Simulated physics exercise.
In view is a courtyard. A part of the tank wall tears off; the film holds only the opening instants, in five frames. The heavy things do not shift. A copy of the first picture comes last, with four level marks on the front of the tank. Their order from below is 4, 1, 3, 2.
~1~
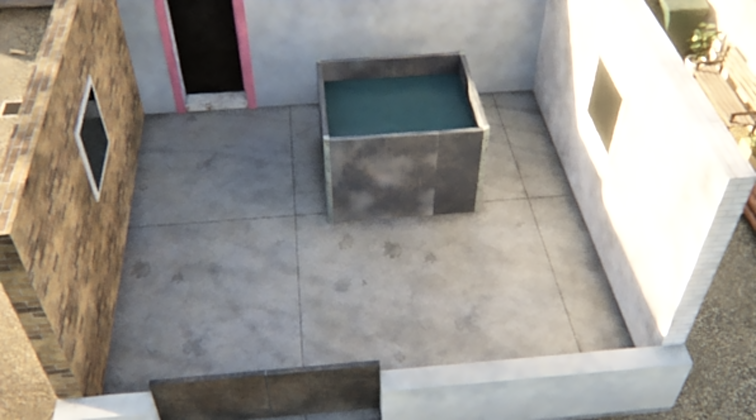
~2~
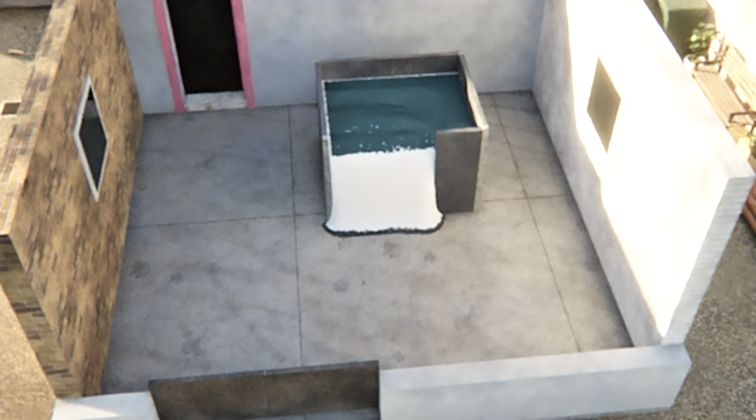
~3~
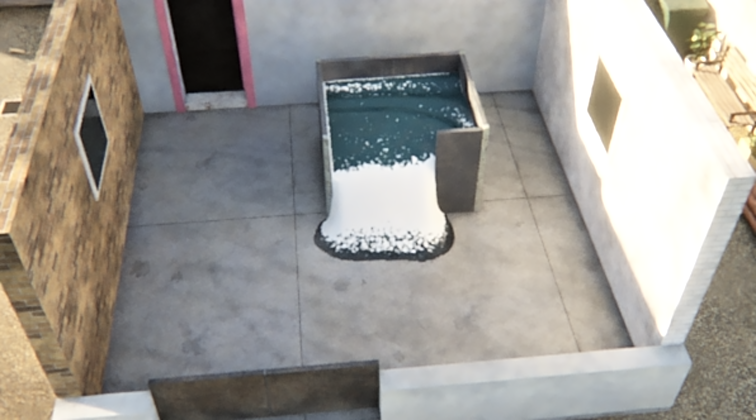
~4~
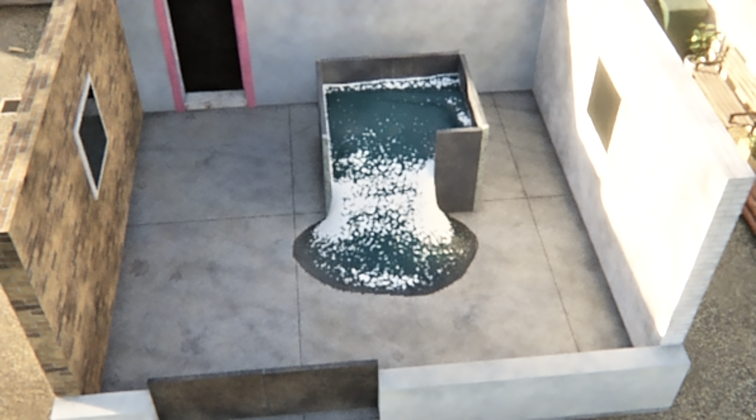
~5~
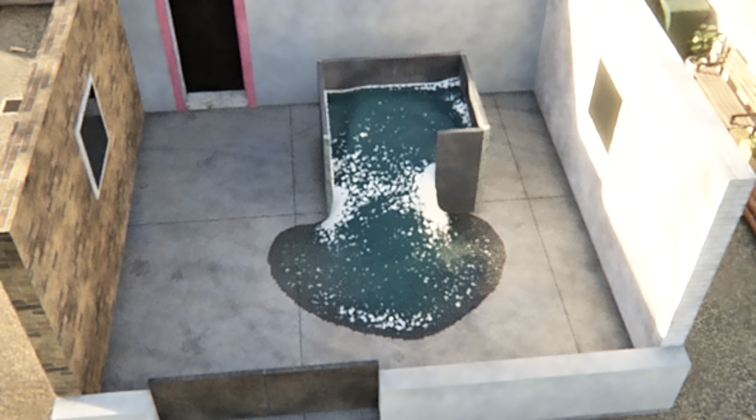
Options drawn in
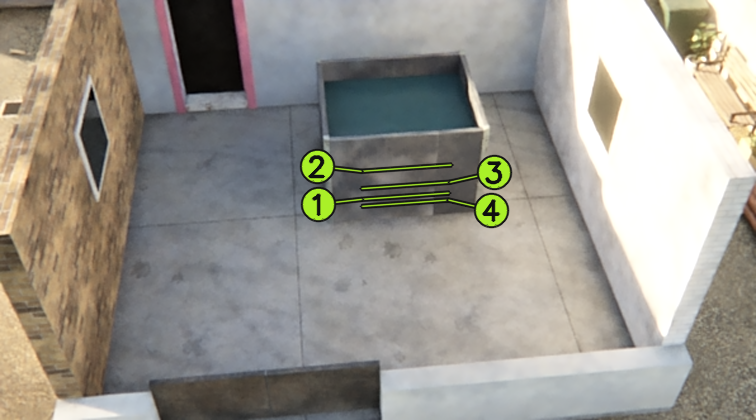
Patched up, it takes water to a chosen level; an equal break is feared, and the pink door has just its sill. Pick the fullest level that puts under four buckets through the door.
Take 2.
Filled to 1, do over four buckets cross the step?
No, not at all.
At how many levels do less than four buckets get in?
All of the four.
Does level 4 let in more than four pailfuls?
No.
On the marked copy, 1 at (405, 196); 2 at (406, 168); 3 at (406, 185); 4 at (405, 203); from the bottom up 4, 1, 3, 2.
With 1, nothing gets over.
With 2, a bucket or two gets in.
With 3, nothing gets over.
With 4, nothing gets over.
